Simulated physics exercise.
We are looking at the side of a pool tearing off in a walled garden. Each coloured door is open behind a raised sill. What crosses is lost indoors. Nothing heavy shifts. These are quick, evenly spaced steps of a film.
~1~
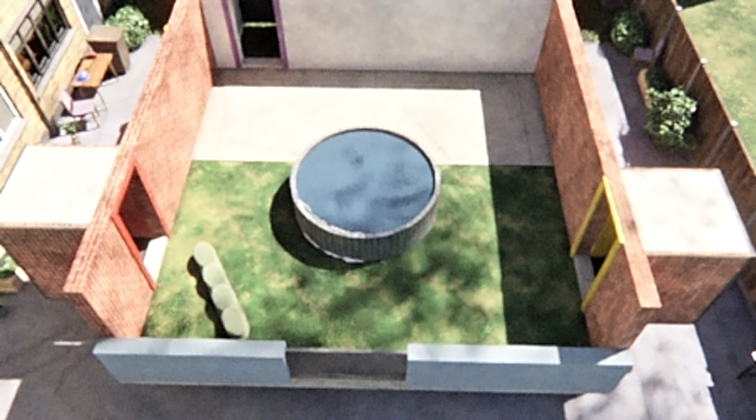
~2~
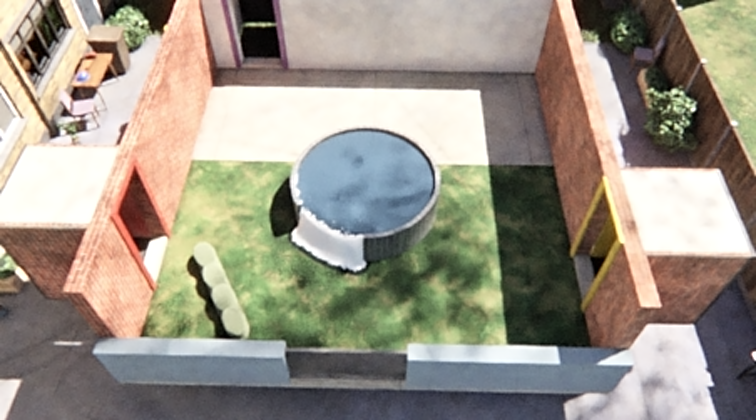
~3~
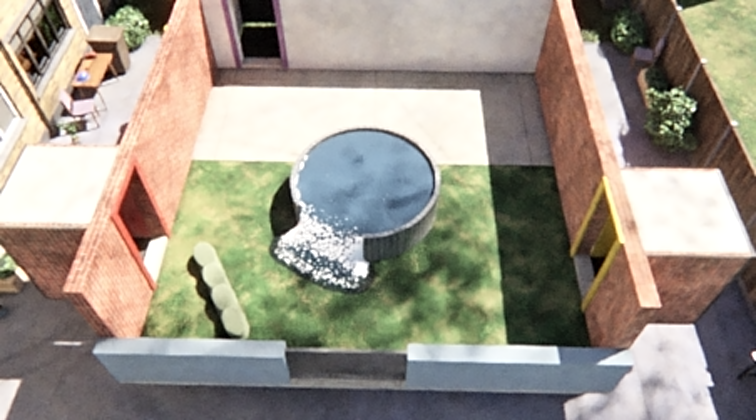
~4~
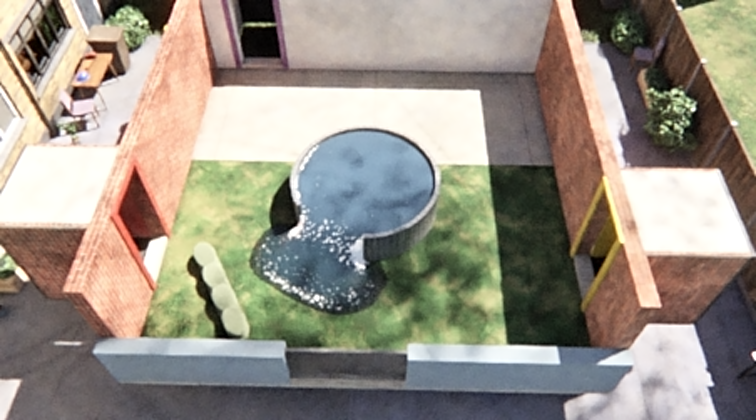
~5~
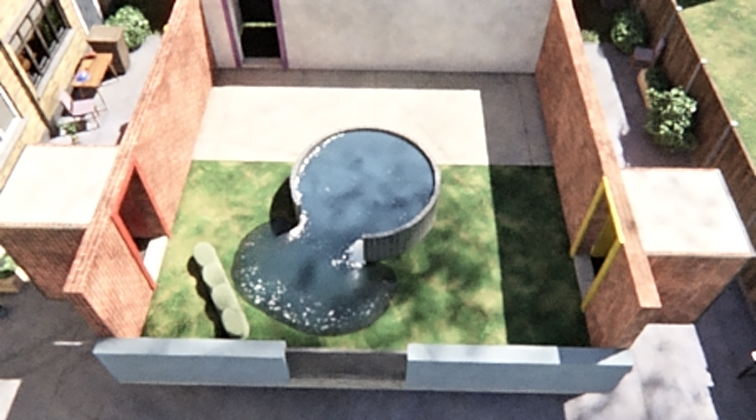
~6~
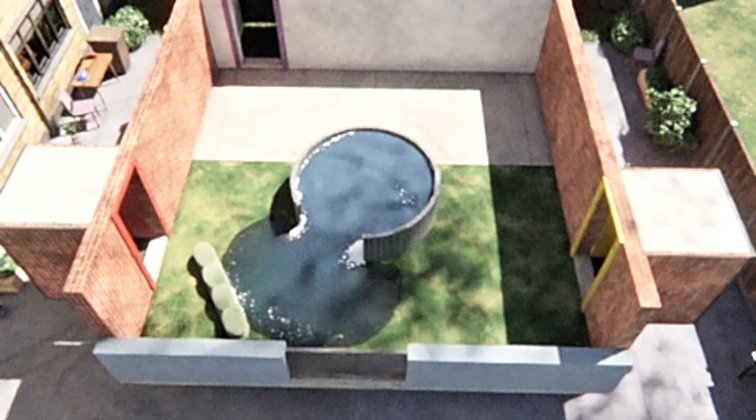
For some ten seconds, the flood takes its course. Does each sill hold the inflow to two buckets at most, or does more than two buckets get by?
In order: The red door will not top two buckets, the yellow door will not top two buckets, the purple door will not top two buckets.
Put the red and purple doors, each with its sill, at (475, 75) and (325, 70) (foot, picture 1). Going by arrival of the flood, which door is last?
The flood gets to the red door after all the others.
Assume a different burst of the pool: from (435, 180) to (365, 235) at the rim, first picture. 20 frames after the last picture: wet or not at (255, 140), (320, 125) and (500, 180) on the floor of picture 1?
In that order: Dry, not flooded, under water.
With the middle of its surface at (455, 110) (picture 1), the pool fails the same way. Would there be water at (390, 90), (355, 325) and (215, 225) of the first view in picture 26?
First one stays unwetted, next one gets inundated, last one gets inundated.
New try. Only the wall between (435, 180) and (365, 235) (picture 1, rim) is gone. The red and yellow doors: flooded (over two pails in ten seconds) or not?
Note: Red door misses the line, yellow door crosses the line.
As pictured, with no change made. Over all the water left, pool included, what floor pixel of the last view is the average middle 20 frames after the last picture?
My guess is about (328, 254).
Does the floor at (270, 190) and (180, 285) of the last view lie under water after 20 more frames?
Lab note, in the order given: Wet through; wet through.
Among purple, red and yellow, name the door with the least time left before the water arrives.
That's the red one.
A moment on, water covers 15 % of the floor; the red door not reached, the yellow door not reached, the purple door not reached.
Next, water covers 25 % of the floor; the red door not reached, the yellow door not reached, the purple door not reached.
Then, water covers 40 % of the floor; the red door wet at the sill, nothing in, the yellow door not reached, the purple door not reached.
Later, water covers 65 % of the floor; the red door under two buckets in, the yellow door wet at the sill, nothing in, the purple door not reached.
In the end, water covers 95 % of the floor; the red door under two buckets in, the yellow door wet at the sill, nothing in, the purple door wet at the sill, nothing in.
